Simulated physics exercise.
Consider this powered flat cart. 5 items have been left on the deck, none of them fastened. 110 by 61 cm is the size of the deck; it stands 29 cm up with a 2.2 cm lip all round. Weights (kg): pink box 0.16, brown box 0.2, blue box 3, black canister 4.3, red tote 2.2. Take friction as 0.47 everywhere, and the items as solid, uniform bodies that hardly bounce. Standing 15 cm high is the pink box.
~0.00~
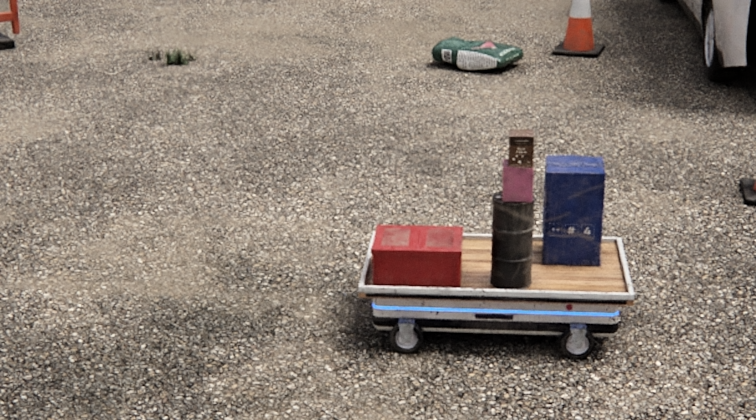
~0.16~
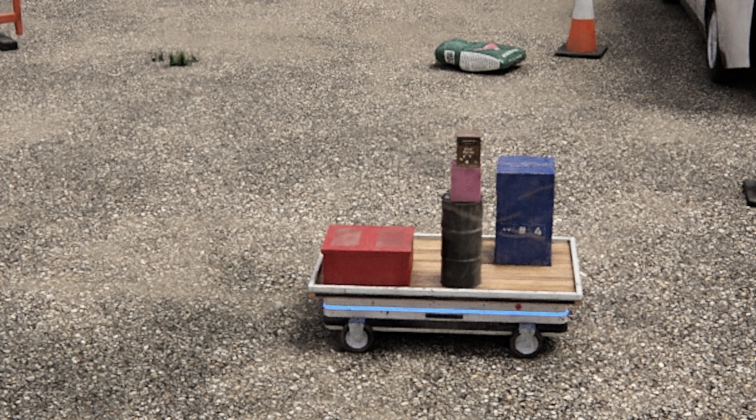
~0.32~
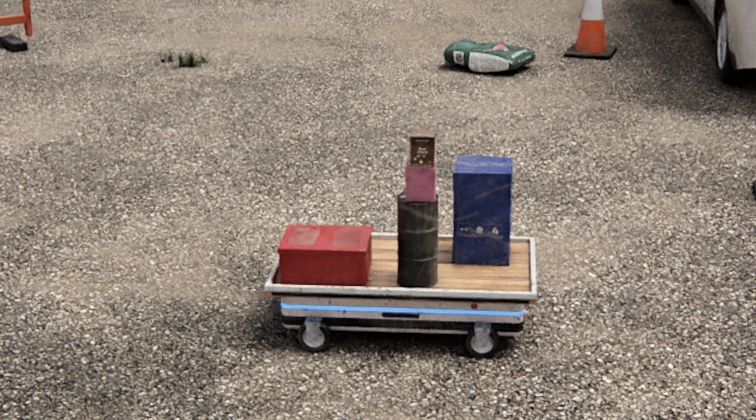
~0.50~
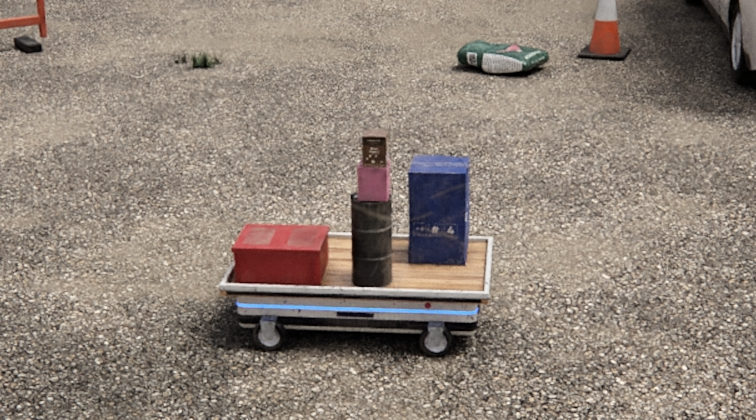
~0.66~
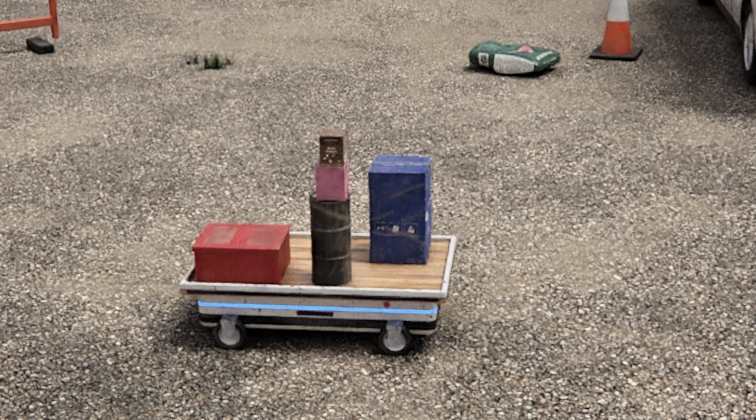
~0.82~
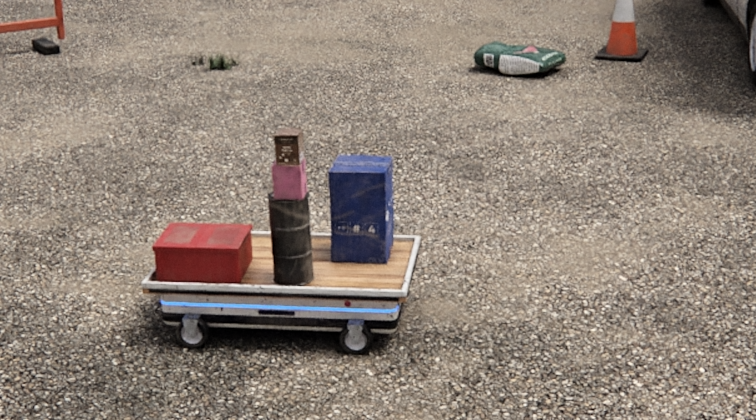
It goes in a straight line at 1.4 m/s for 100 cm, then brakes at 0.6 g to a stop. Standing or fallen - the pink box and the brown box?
In the end the pink box ends up overturned. The brown box ends up overturned.
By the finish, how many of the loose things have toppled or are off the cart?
I make it 3.
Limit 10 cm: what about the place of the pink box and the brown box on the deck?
First the pink box: It departs its position; then the brown box: It departs its position.
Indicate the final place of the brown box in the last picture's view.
You'll find it at about (149, 229).
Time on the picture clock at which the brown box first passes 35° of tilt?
Answer: About 1.2 s.
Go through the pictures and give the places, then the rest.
Cart has run 0 cm; pink box (518, 181); brown box (521, 148), in the first frame.
Cart has run 22 cm; red tote (369, 256); blue box (524, 210), in the second frame.
Cart has run 45 cm; black canister (418, 239); red tote (326, 256), in the third frame.
Cart has run 70 cm; blue box (439, 210); black canister (372, 239), in the fourth frame.
Cart has run 92 cm; red tote (243, 254); blue box (401, 209), in the fifth frame.
Cart has run 112 cm; pink box (289, 179); brown box (289, 147) 2 cm from its spot, in the sixth frame.
By 1.12 s, cart has run 117 cm, stopped; brown box tilted 28° near (224, 146); pink box tilted 28° near (240, 176); black canister tilted 20°.
By 1.42 s, cart has run 117 cm, stopped; pink box on its side near (196, 196); brown box on its side near (160, 205); black canister tilted 32°.
When it is over (3.0 s), lying over on the deck, pink box, brown box and black canister; the other 2 within 10 cm of the start. In the last view, pink box near (177, 224), brown box near (149, 229).
